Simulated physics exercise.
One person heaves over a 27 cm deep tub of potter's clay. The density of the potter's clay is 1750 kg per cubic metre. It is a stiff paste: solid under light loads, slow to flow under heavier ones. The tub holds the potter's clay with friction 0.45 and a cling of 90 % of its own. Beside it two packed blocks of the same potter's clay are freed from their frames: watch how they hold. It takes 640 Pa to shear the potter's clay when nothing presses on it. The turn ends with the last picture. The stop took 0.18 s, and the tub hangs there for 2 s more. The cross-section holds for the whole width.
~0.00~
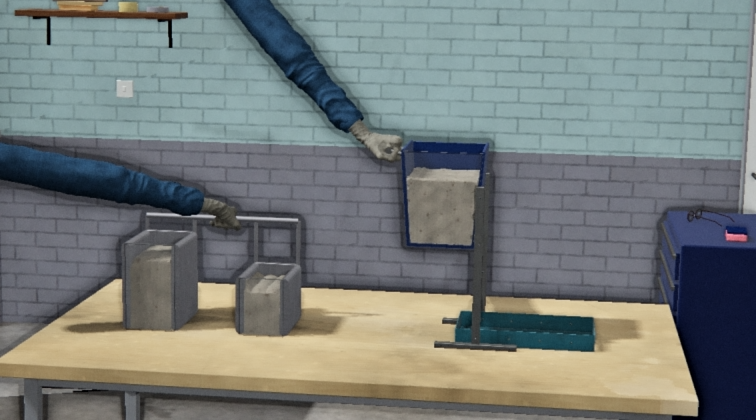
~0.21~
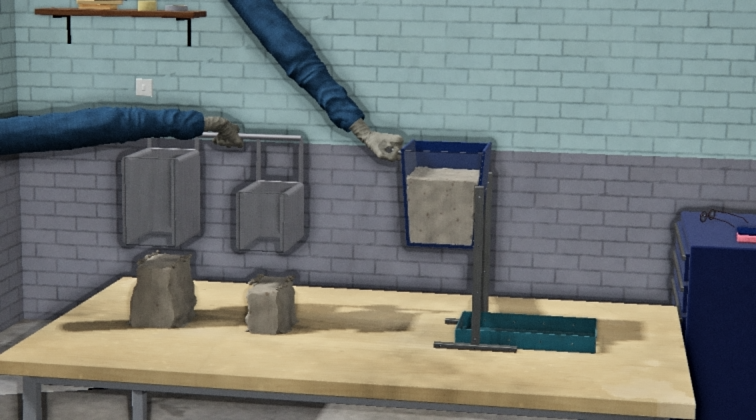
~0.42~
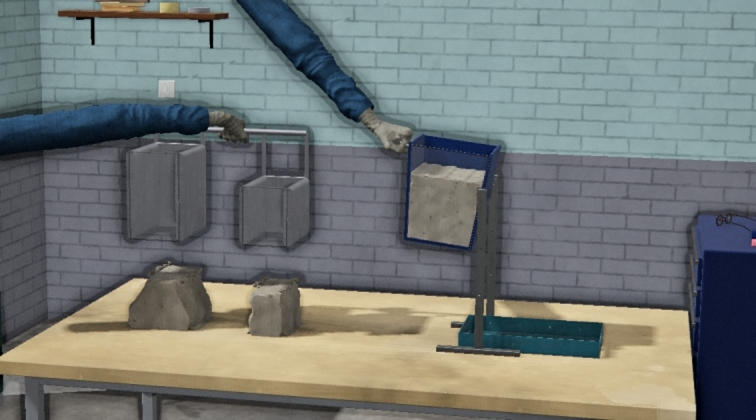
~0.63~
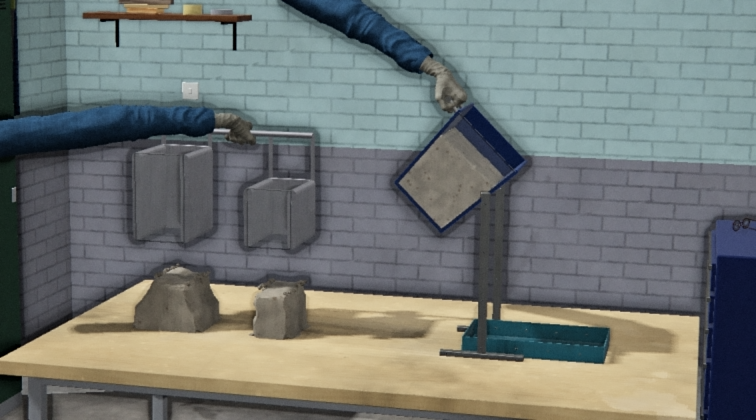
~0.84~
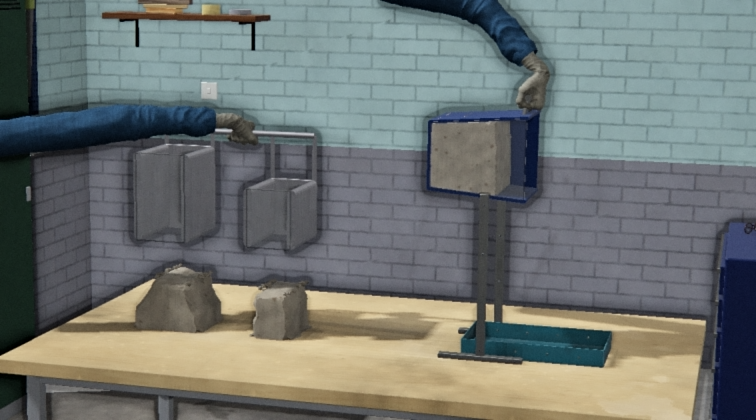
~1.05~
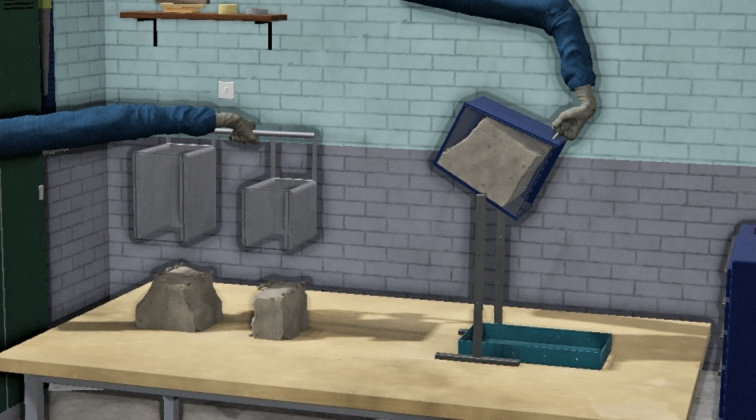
Two blue-sleeved, gloved arms work over a pale wooden table in a brick-walled workshop, teal above and grey below, seen from the front and slightly above. Two grey moulds lift off clay blocks at left, and the taller block slumps and widens. The other hand turns a blue tub of grey clay clockwise past its side on a stand above a teal tray, the clay's surface shifting, as the view drifts left.
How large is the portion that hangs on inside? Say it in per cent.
Close to 7 per cent.
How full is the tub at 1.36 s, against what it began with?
Near 30 %.
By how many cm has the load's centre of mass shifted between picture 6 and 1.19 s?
Some 10 cm.
After 1.19 s, the tub is at 116 degrees and holds 71 %.
After 1.36 s, the tub is at 116 degrees and holds 31 %.
After 1.53 s, the tub is at 116 degrees and holds 17 %.
After 1.70 s, the tub is at 116 degrees and holds 7 %.
After 3.05 s, at the end, the tub is at 116 degrees and holds 7 %.
